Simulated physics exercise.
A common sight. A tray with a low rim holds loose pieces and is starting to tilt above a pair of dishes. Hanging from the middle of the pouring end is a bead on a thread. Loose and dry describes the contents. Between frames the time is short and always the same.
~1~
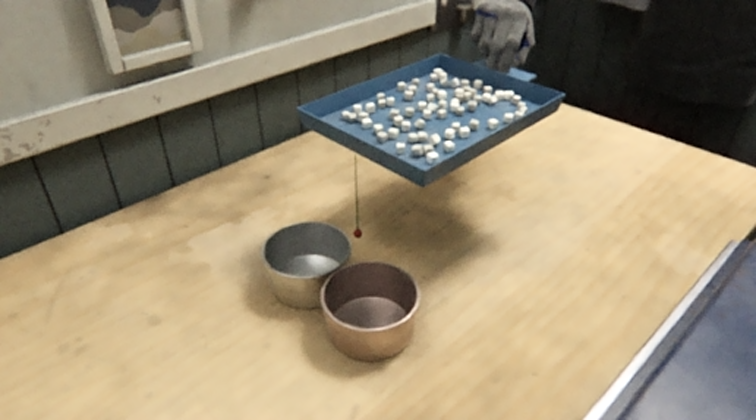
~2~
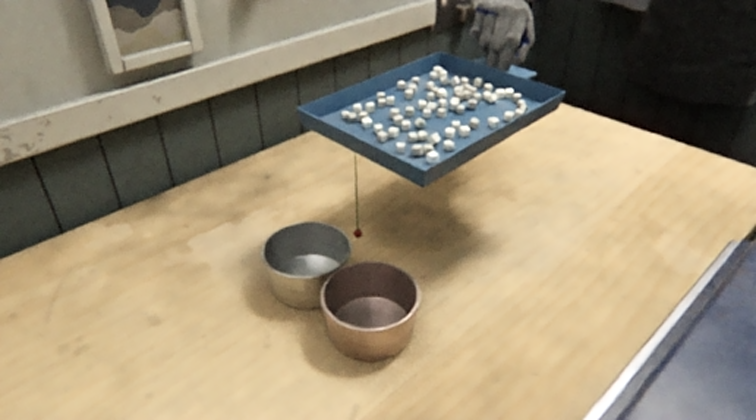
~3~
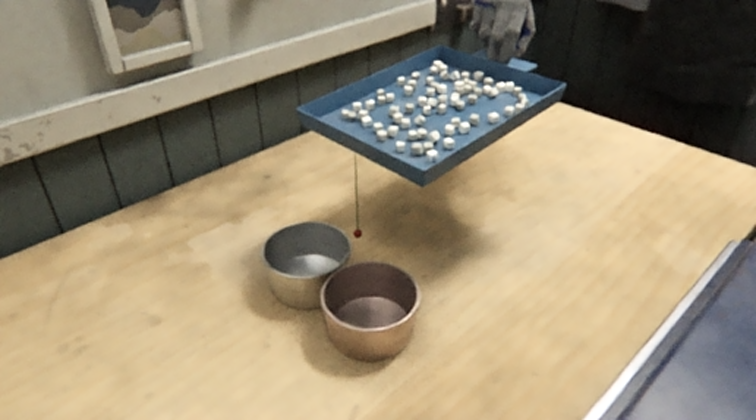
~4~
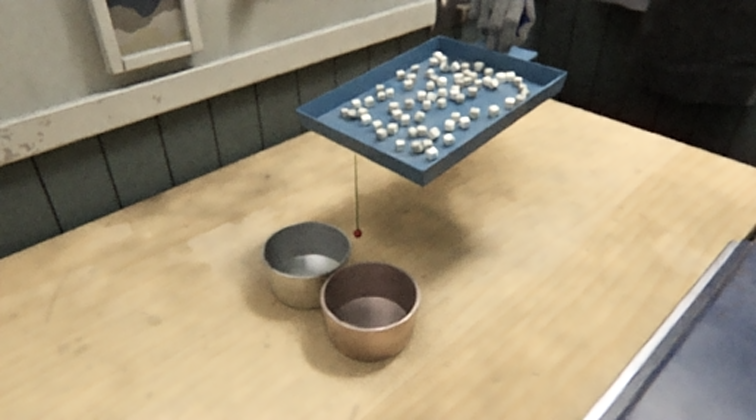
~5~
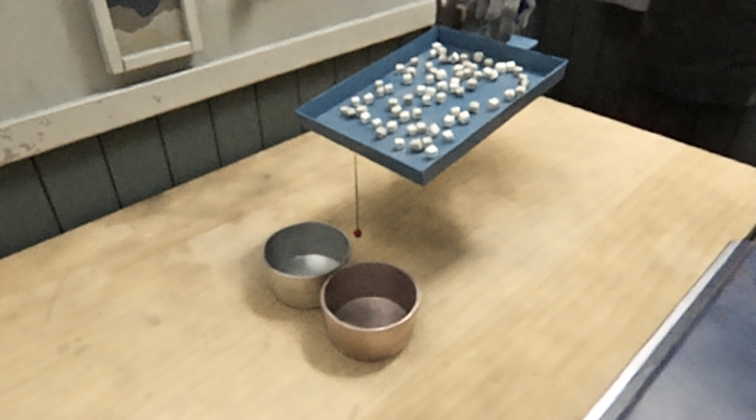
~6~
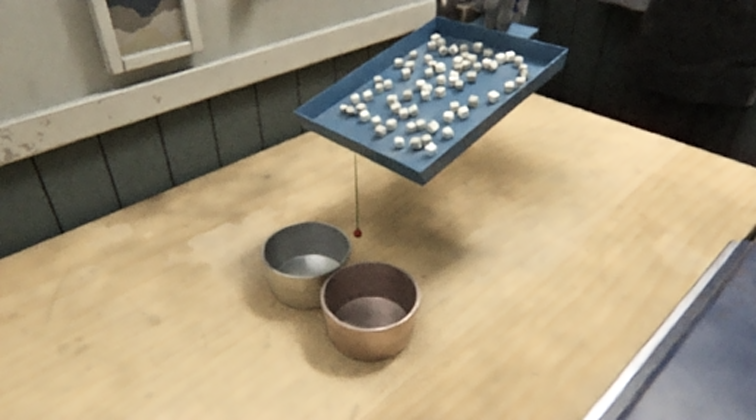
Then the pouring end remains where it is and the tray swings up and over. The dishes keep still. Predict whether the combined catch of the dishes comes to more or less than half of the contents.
The greater share is going to end up in the dishes.
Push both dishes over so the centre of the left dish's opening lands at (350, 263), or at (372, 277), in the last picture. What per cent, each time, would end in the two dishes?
That makes 40 per cent, followed by 30 per cent.
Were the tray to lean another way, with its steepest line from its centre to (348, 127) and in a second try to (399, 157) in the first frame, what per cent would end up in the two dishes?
The first try would leave around 30 per cent there, the second around 80 per cent.
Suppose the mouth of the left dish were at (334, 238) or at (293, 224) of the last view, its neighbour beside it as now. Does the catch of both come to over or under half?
At place one not up to half; at place two in excess of half.
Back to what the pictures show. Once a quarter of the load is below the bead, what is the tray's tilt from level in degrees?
That happens at around 110°.
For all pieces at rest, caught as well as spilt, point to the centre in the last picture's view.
Around (307, 288), give or take.
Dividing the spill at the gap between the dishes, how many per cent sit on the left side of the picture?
Near 100 in a hundred.
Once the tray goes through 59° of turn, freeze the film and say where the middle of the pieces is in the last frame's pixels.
About (347, 134).
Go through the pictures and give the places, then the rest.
Corners of the pouring end near (302, 108) and (424, 167), level; middle of the load near (443, 105), sugar cubes; left dish near (273, 282); right dish near (335, 333); bead on its thread near (358, 234), in the first frame.
Corners of the pouring end near (301, 108) and (424, 167), level; middle of the load near (443, 104), in the second frame.
Corners of the pouring end near (301, 108) and (423, 168), tipped barely, level across its low end; middle of the load near (443, 99), in the third frame.
Corners of the pouring end near (300, 109) and (422, 168), tipped a little, level across its low end; middle of the load near (443, 93), in the fourth frame.
Corners of the pouring end near (299, 110) and (421, 168), tipped a little, level across its low end; middle of the load near (442, 87), in the fifth frame.
Corners of the pouring end near (298, 111) and (420, 168), tipped a little, level across its low end; middle of the load near (441, 80); left dish near (273, 282); right dish near (335, 333), in the sixth frame.
Shortly afterwards, tray tipped steeply; the bulk on the tray; only a few outside both; a little in the air.
Next, tray tipped right over; the bulk on the tray; only a few in the right dish; a little in the left dish; a little outside both; only a few in the air.
Some moments later, tray tipped past a quarter turn; near a quarter in the right dish; near half in the left dish; near a quarter outside both.
In the end, tray tipped past a quarter turn; near a quarter in the right dish; near half in the left dish; near a quarter outside both.
